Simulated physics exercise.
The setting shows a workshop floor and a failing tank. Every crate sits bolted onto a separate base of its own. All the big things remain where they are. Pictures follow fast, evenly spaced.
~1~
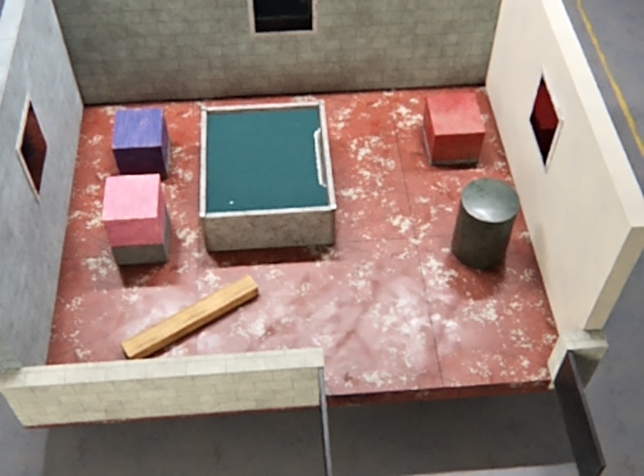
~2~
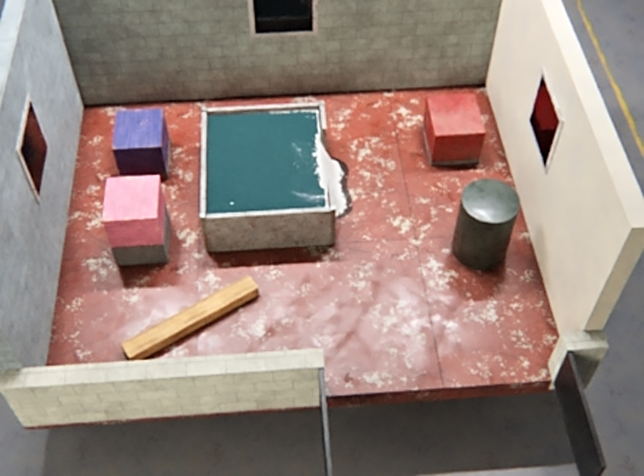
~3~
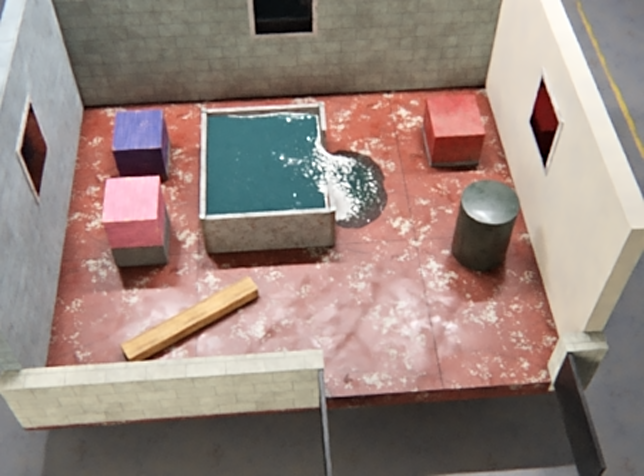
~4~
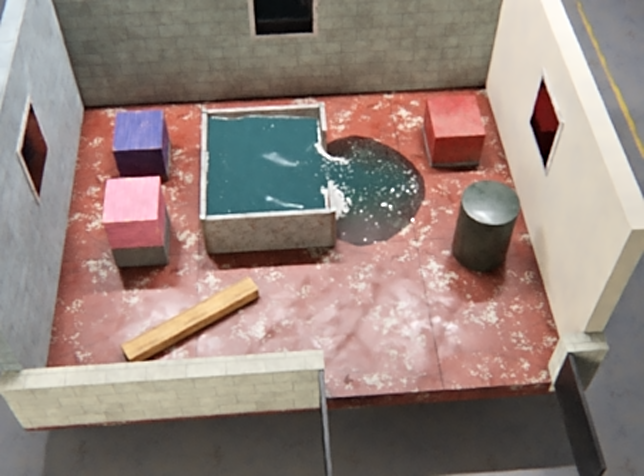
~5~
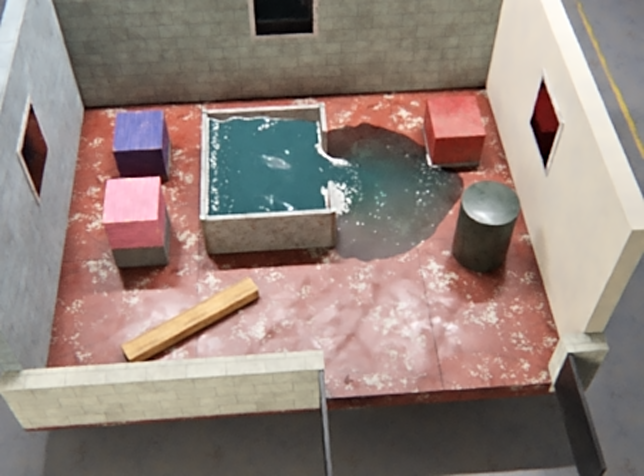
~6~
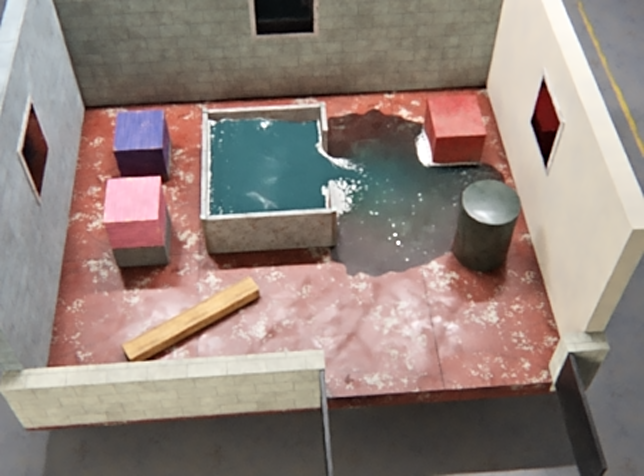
To begin with, a walled tank of dark green water sits among colored blocks, a gray cylinder and a wooden beam on a red floor. Water then bursts through its right side in white foam, and a dark puddle spreads rightward, reaching the red block and the cylinder.
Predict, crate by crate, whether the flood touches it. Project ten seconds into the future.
My prediction: The red crate is touched; the blue crate remains untouched; the pink crate remains untouched.
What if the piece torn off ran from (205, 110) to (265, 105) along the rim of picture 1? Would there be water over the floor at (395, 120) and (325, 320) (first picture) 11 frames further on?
Submerged, waterless.
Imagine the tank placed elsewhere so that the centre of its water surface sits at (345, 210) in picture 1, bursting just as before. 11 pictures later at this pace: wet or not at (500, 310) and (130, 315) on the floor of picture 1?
Note: Point one reached by the flow; point two missed by the flow.
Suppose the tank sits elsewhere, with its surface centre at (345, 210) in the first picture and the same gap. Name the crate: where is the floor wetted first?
The red-painted one.
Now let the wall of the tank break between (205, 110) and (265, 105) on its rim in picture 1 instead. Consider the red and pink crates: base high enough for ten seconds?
The red crate is flooded, the pink crate is left dry.
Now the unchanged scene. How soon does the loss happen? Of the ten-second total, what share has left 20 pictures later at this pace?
Near 25 in a hundred.
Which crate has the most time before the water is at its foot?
Easy - the crate marked pink.
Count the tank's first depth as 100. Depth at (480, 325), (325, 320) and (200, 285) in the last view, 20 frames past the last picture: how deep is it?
The depth comes out near 8, 0 and 0 per cent.
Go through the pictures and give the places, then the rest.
In the first picture, the tank at (266, 160) is whole and still.
In the second picture, water pours out at (325, 179) and has run to (334, 162).
In the third picture, water pours out at (325, 181) and has run to (375, 169).
In the fourth picture, water pours out at (325, 181) and has run to (418, 180).
In the fifth picture, water pours out at (325, 181) and has run to (455, 178).
In the sixth picture, water pours out at (326, 180) and has run to a hidden place.
A moment on, water covers 25 % of the floor; the red crate water round its plinth, the blue crate not reached, the pink crate not reached.
Next, water covers 35 % of the floor; the red crate water round its plinth, the blue crate not reached, the pink crate not reached.
Then, water covers 45 % of the floor; the red crate water round its plinth, the blue crate not reached, the pink crate not reached.
Later, water covers 60 % of the floor; the red crate water round its plinth, the blue crate water round its plinth, the pink crate water round its plinth.
In the end, water covers 85 % of the floor; the red crate was topped, the blue crate stayed above the water, the pink crate stayed above the water.
